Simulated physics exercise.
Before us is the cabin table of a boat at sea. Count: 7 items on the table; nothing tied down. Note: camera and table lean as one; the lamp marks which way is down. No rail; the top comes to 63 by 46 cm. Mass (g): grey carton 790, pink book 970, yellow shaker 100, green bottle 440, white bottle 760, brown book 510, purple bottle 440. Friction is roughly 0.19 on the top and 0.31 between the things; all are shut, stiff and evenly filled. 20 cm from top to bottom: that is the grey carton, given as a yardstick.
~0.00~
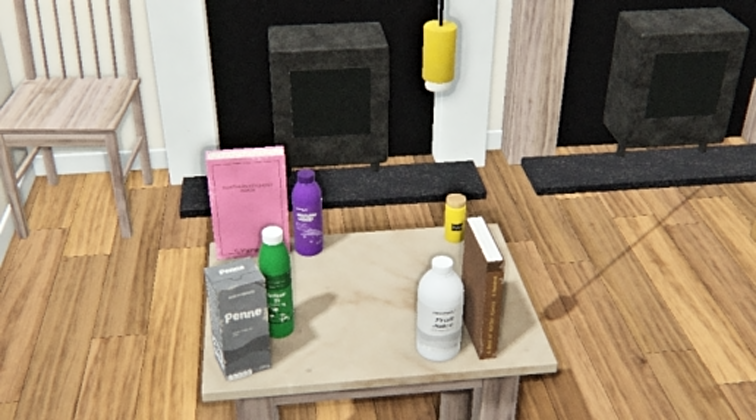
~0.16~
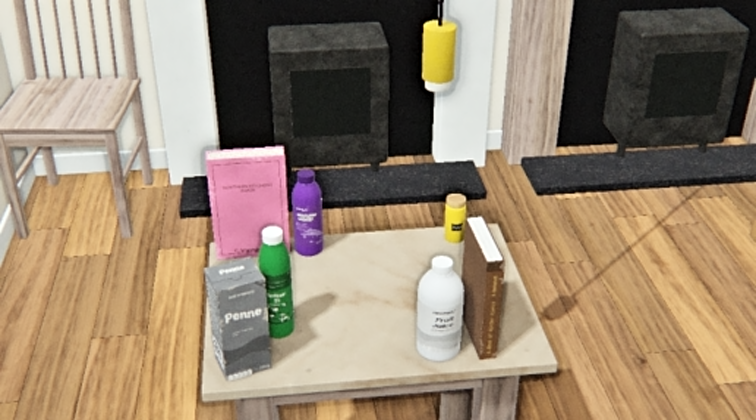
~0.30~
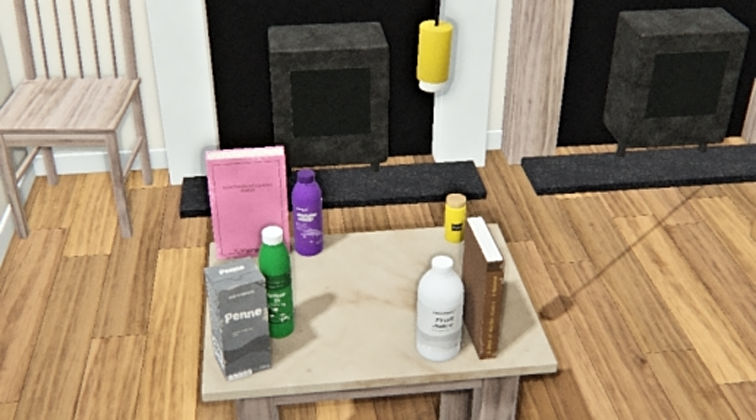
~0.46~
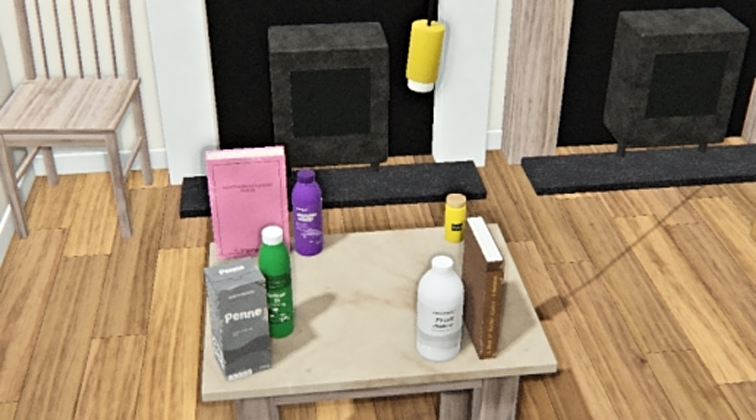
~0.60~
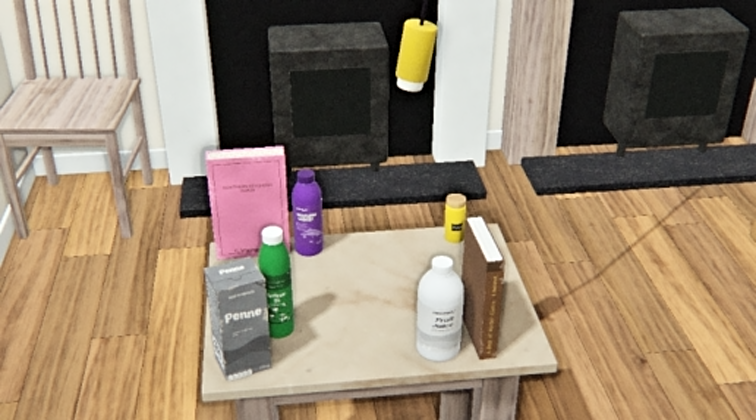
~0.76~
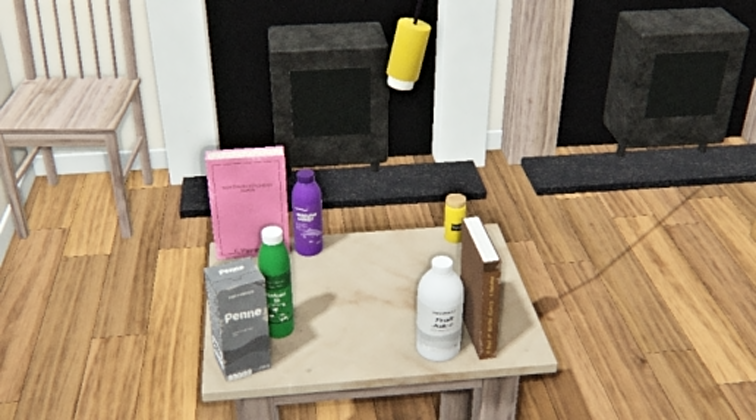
Yellow hanging cylinder swinging slowly to the left above a small table, where bottles, books and a grey carton stay still.
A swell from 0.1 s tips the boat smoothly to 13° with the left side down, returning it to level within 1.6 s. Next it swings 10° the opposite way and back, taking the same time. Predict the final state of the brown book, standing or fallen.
Fallen.
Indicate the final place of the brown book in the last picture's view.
About (411, 336).
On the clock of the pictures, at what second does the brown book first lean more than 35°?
I'd put it at some 1.2 s.
After 1.06 s, floor tilted 12°, left side down; brown book 23° off its base near (456, 291); white bottle moved 4 cm; grey carton moved 2 cm.
After 1.26 s, floor tilted 8°, left side down; brown book 45° off its base near (436, 302); white bottle moved 13 cm; grey carton moved 5 cm.
After 1.46 s, floor tilted 3°, left side down; brown book on its side near (412, 336); white bottle moved 22 cm; grey carton moved 6 cm.
In the end (3.8 s), toppled on the table, brown book; not toppled but over 5 cm from the start, grey carton and white bottle; the other 4 under 5 cm from the start. In the last view, brown book near (411, 336).
